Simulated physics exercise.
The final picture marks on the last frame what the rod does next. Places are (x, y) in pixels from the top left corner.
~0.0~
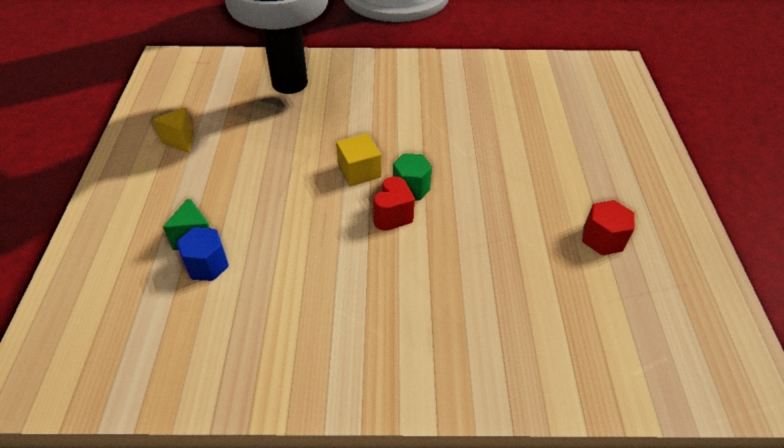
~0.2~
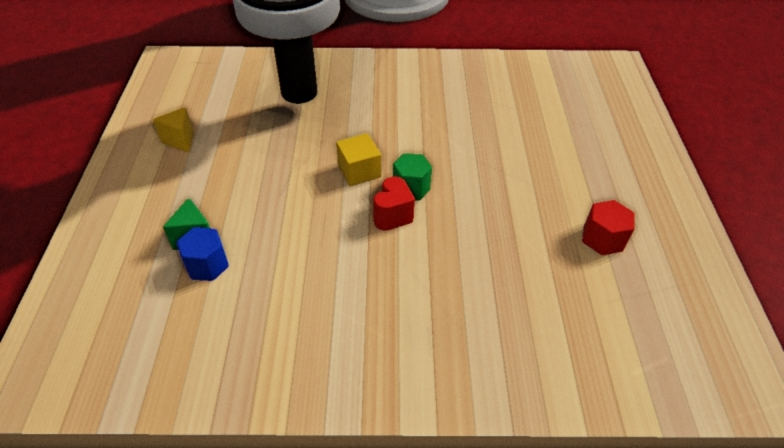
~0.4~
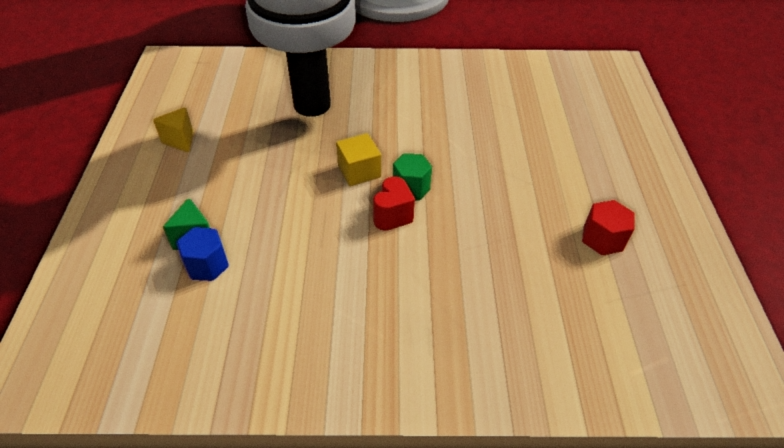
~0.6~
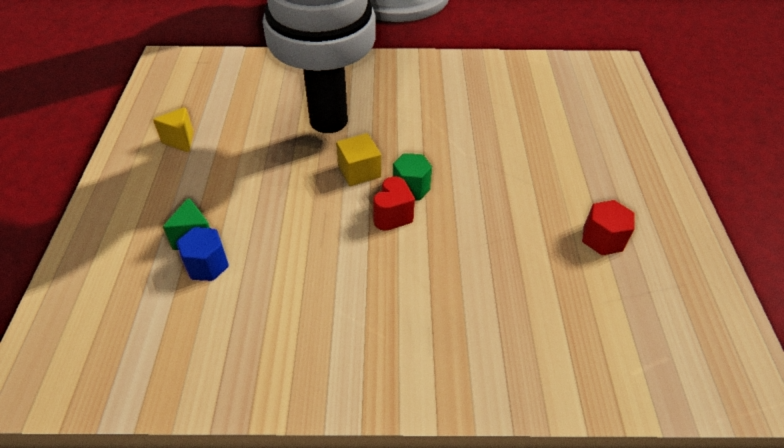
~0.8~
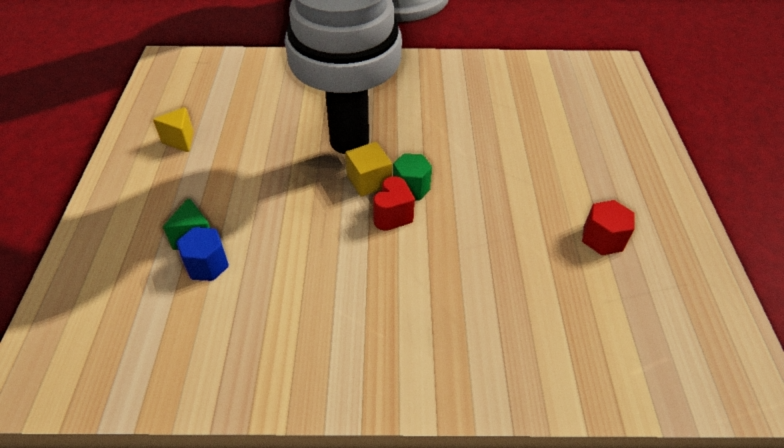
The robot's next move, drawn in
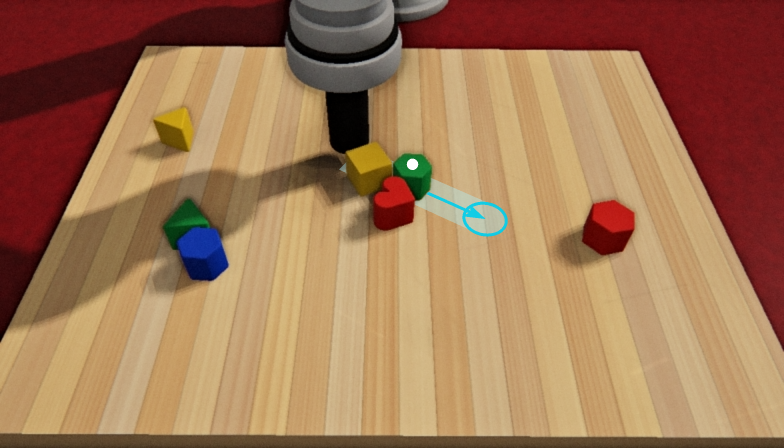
A robotic arm with a black rod moved down and to the right across the wooden board, then nudged the yellow block slightly toward the red heart and green block, while the other blocks stayed still.
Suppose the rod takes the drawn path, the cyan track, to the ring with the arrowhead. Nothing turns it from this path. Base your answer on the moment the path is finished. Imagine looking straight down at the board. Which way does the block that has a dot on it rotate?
Counterclockwise rotation.
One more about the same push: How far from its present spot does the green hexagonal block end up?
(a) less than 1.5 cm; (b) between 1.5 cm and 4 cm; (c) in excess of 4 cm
c: In excess of 4 cm.
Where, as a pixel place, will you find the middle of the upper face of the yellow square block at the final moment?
About (428, 203).
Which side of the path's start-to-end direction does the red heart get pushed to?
Side: Right.
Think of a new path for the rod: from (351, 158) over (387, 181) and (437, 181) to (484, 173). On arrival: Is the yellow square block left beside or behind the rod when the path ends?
Yes - that is the case.
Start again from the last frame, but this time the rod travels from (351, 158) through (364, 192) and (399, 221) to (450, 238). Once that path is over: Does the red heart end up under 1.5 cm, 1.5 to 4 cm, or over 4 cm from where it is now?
Ends over 4 cm away.
Drawn move, straight from (351, 158) to (485, 219); the dot is on the green hexagonal block.
What follows on the original path. One third of the way, rod at (393, 161); yellow square block at (400, 181), turned 15° clockwise; red heart at (402, 210), turned 40° clockwise; green hexagonal block at (437, 172), turned 70° anticlockwise.
Two thirds of the way, rod at (439, 181); yellow square block at (426, 201), turned 55° clockwise; red heart at (402, 224), turned 85° clockwise; green hexagonal block at (479, 187), turned 105° anticlockwise.
At the end, rod at (488, 203); yellow square block at (428, 203), turned 60° clockwise; red heart at (402, 225), turned 85° clockwise; green hexagonal block at (531, 200), turned 145° anticlockwise.
